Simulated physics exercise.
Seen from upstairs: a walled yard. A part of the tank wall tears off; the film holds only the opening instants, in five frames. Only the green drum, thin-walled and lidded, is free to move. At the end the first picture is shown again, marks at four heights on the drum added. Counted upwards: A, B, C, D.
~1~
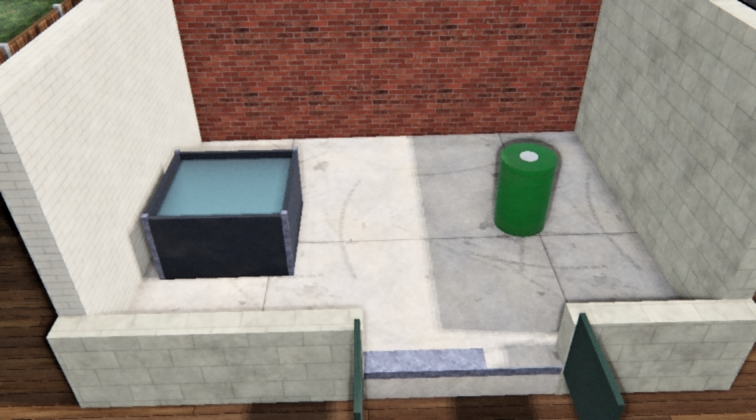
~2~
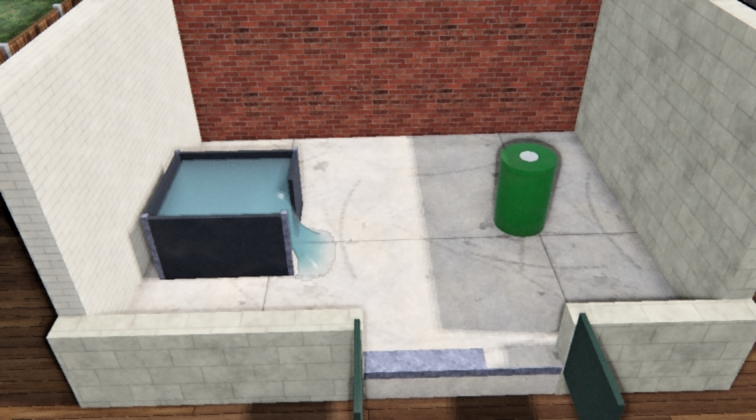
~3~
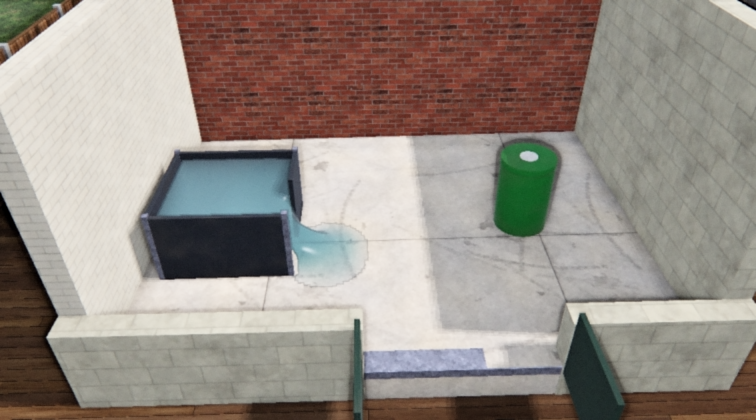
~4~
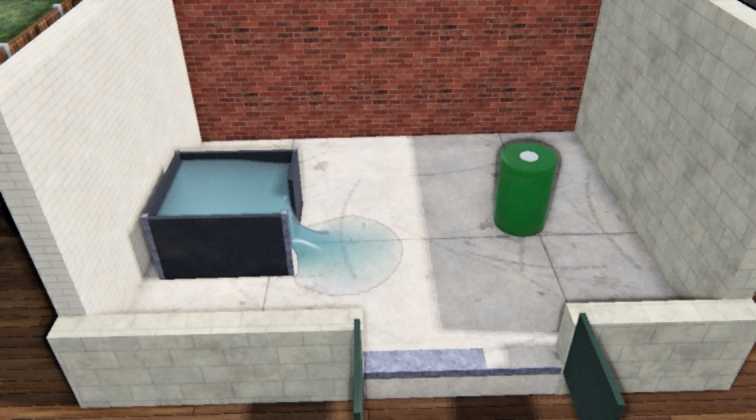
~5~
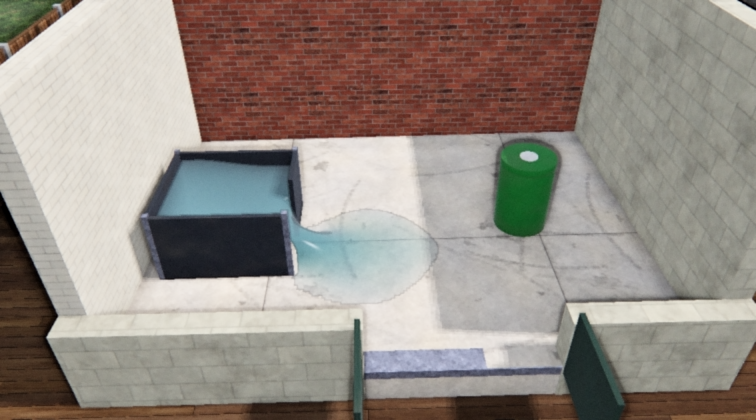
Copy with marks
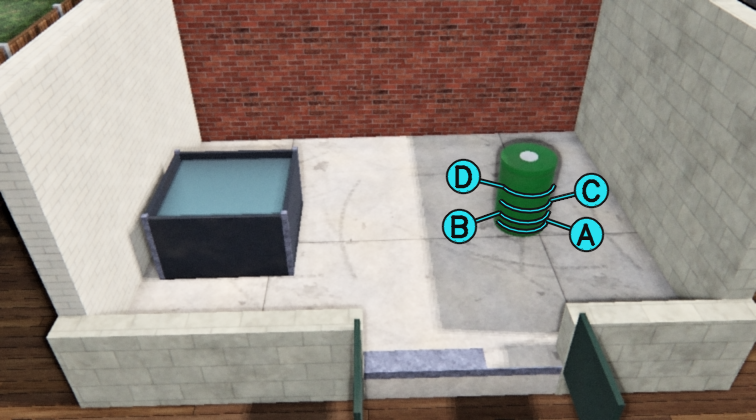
A dark, square tank full of water in a walled yard began pouring from its right side, and a puddle spread steadily across the pale paving while the green drum on the right stayed still.
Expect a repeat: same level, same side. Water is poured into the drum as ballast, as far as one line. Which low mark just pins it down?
B will do.
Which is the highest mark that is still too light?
That is mark A.
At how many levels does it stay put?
Three of them.
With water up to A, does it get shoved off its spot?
Yes, it does.
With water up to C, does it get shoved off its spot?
No.
On the marked copy, A at (526, 231); B at (528, 222); C at (530, 210); D at (532, 196); from the bottom up A, B, C, D.
With A, it is pushed about its own width away.
With B, it does not move.
With C, it does not move.
With D, it does not move.
